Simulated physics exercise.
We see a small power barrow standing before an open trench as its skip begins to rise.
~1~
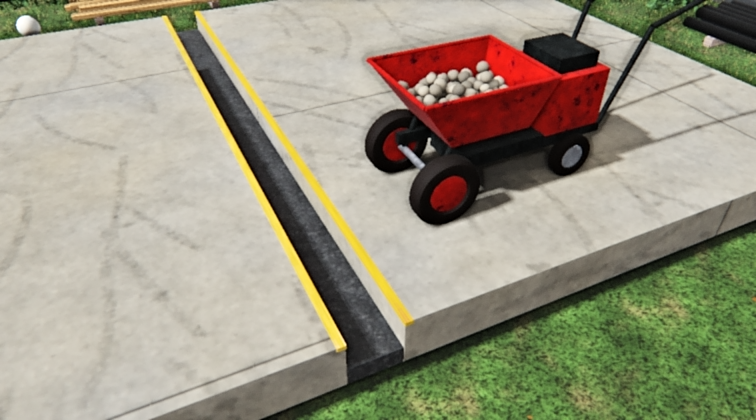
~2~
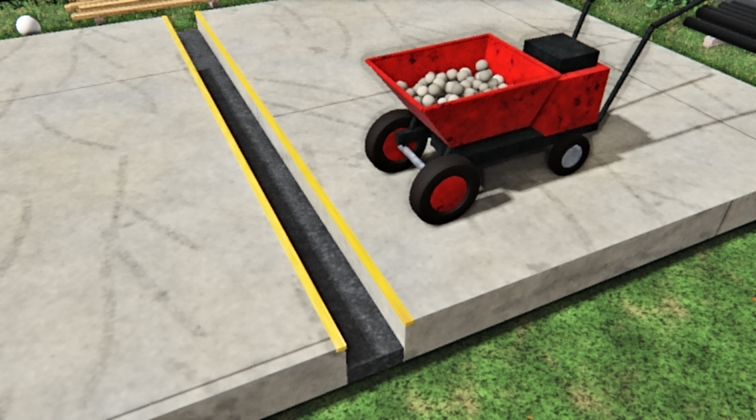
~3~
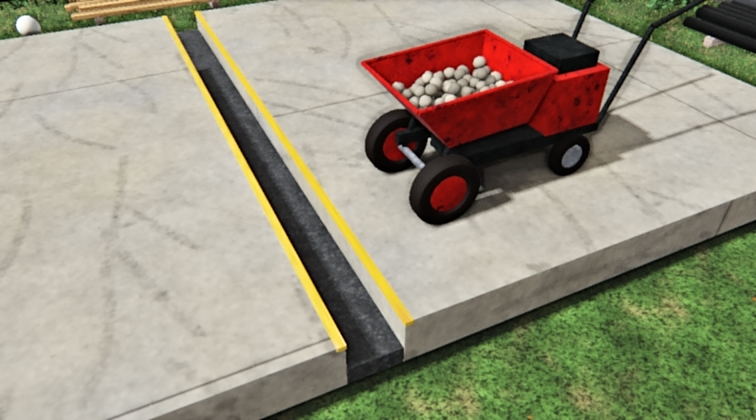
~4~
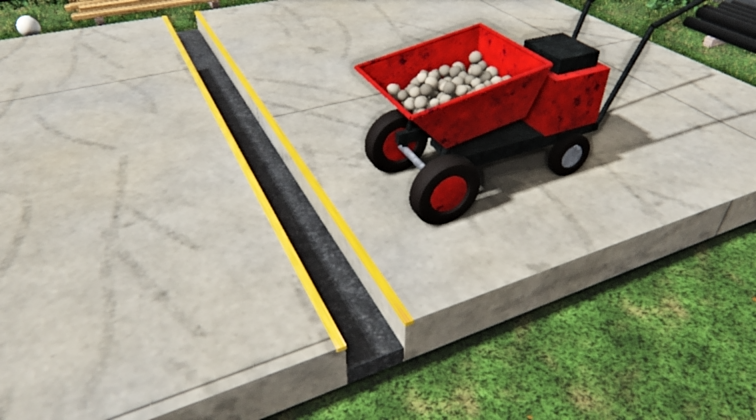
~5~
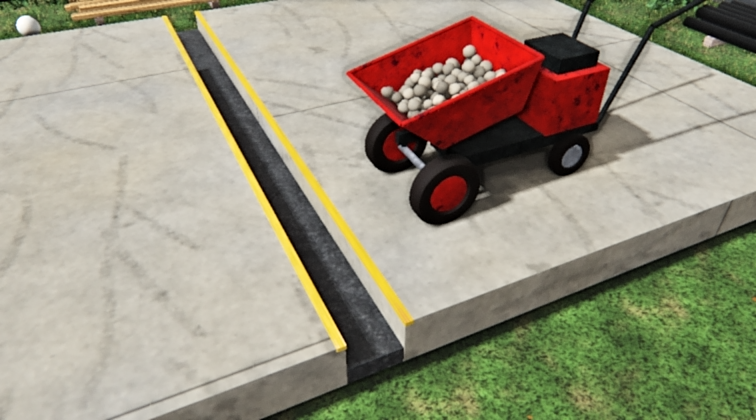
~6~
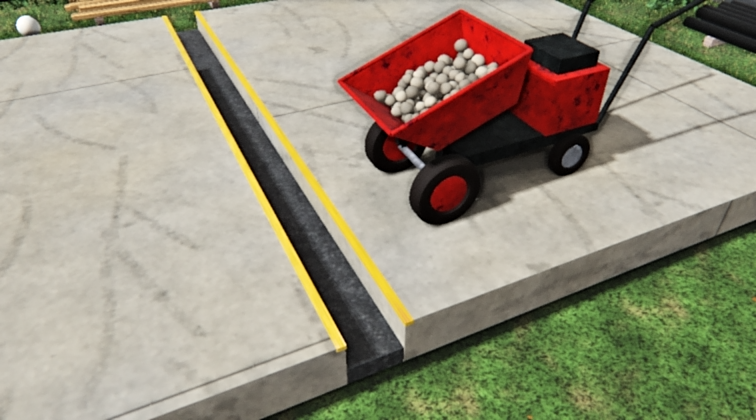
A red skip full of pebbles slowly tilts forward on a power barrow near a trench.
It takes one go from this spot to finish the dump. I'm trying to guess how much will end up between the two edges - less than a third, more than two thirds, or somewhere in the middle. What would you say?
The trench gets above two thirds of the load.
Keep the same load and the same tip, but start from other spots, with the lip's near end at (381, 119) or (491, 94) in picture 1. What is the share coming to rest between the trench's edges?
The first stopping place yields 10 % and the other yields 20 %.
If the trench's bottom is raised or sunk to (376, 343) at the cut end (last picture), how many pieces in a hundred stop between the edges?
Estimated share: Approx. 70 per cent.
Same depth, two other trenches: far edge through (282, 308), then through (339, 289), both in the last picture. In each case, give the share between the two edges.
100 %, 60 %.
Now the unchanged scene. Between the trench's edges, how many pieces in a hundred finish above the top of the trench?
10 per cent or so.
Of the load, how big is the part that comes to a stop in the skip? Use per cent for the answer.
I'd say close to 0 percent.
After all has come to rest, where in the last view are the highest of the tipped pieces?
The top settles at about (258, 233).
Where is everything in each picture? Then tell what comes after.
The first frame shows lip of the skip at (425, 109), level; top of the load at (466, 87), river pebbles; first edge of the trench at (378, 275); far edge at (315, 297), the trench over half as wide as the skip, and about half as deep as wide.
The second frame shows lip of the skip at (424, 110), level; top of the load at (465, 87).
The third frame shows lip of the skip at (419, 113), tipped barely; top of the load at (462, 85).
The fourth frame shows lip of the skip at (411, 118), tipped a little; top of the load at (470, 80).
The fifth frame shows lip of the skip at (402, 125), tipped a little; top of the load at (463, 77).
The sixth frame shows lip of the skip at (392, 134), tipped clearly; top of the load at (471, 69); first edge of the trench at (378, 275); far edge at (315, 297).
Soon after the last picture, skip tipped steeply; all in the skip.
A little later, skip tipped right over; most in the skip; about a quarter in or heaped over the trench.
Later still, skip tipped right over; a small part in the skip; nearly all in or heaped over the trench; a stray few beyond it.
At rest, skip tipped right over; nearly all in or heaped over the trench; a stray few beyond it.
